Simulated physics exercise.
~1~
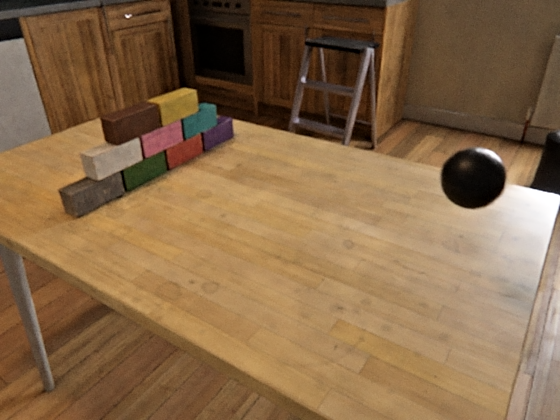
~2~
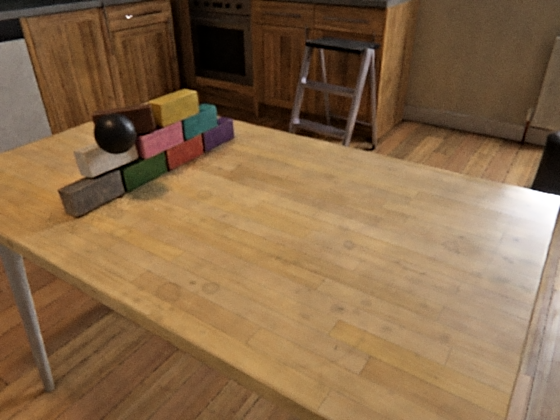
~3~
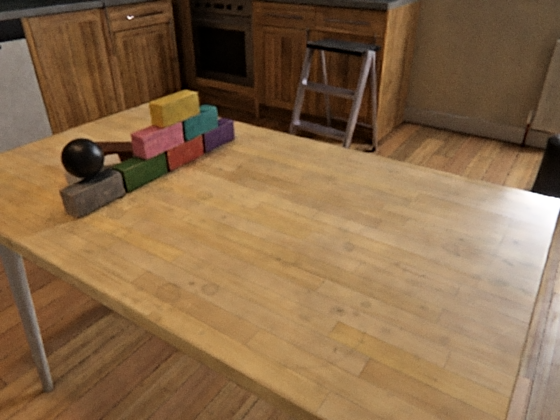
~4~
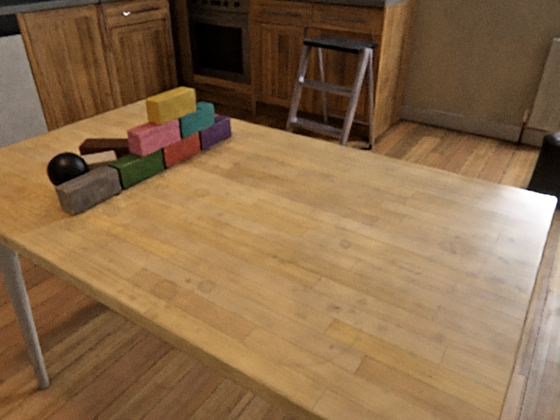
In this clip, a black ball flies left over a wooden table into a small stack of coloured blocks, knocking the white and brown blocks out of place, and ends up beside the grey block while the pink, yellow and other remaining blocks stay stacked.
